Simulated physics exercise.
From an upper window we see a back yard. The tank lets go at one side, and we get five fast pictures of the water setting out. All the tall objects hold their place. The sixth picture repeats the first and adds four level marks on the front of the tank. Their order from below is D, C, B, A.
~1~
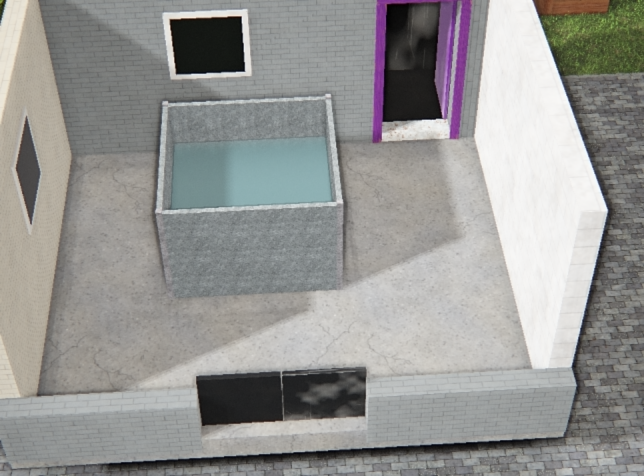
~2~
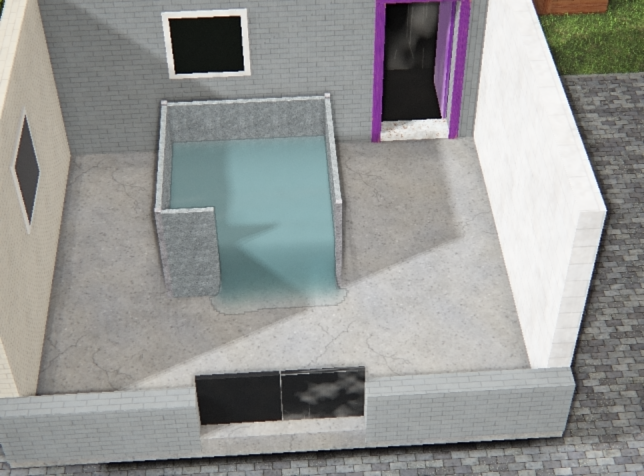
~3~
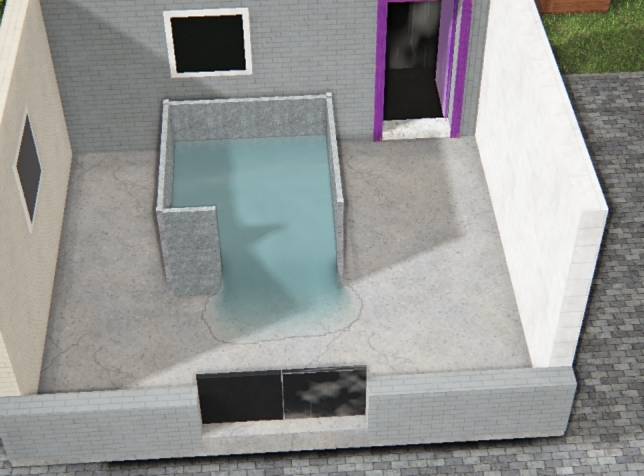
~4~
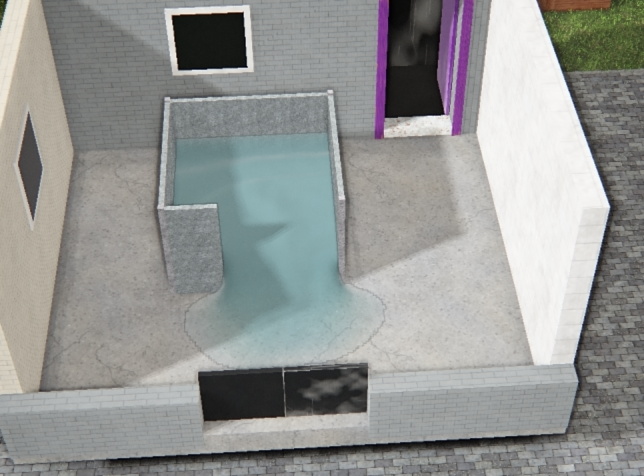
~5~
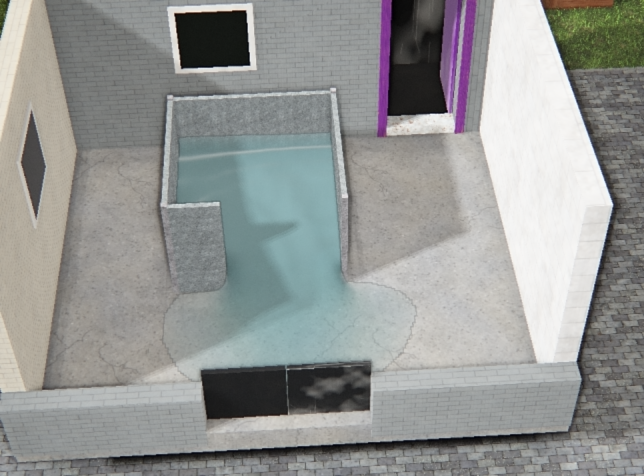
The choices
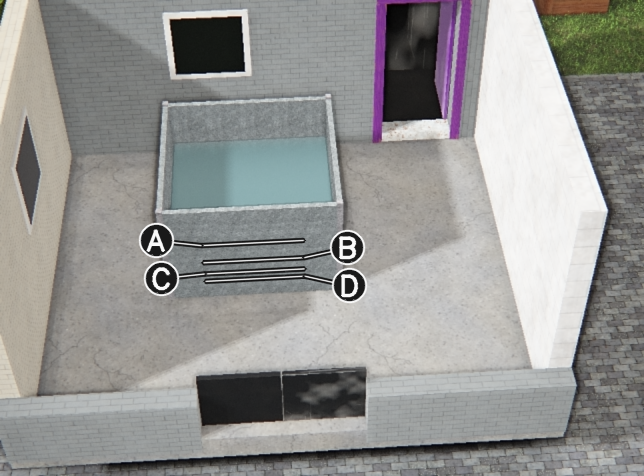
Blue-green water lies still in a grey, square tank in a walled yard with a pale stone floor, seen from high above. A purple-framed doorway stands at the back right, a white-framed window at the back left, and a dark two-panelled closure in the low front wall. The tank's front opens at the right and water pours out, fanning left and right to the front wall, while the view shifts very slightly.
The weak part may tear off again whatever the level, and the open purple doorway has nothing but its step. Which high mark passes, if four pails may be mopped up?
The limit is B.
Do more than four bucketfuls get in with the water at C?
No, not at all.
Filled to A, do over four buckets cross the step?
Yes, it does.
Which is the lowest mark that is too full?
That is mark A.
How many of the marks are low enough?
Three.
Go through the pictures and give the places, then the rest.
In the first picture, water in the tank at rest, its middle at (251, 187); foot of the purple doorway at (415, 140); shut gate at (282, 380).
In the second picture, 2 % of the ground under water, visible out to (219, 301).
In the third picture, 5 % of the ground under water, visible out to (349, 318).
In the fourth picture, 10 % of the ground under water, visible out to (373, 322).
In the fifth picture, 18 % of the ground under water, visible out to (393, 331).
In white, A at (252, 243); B at (253, 260); C at (254, 271); D at (255, 278); from the bottom up D, C, B, A.
With A, about 10 bucketfuls get in.
With B, a splash gets over, under a bucket.
With C, nothing gets over.
With D, nothing gets over.
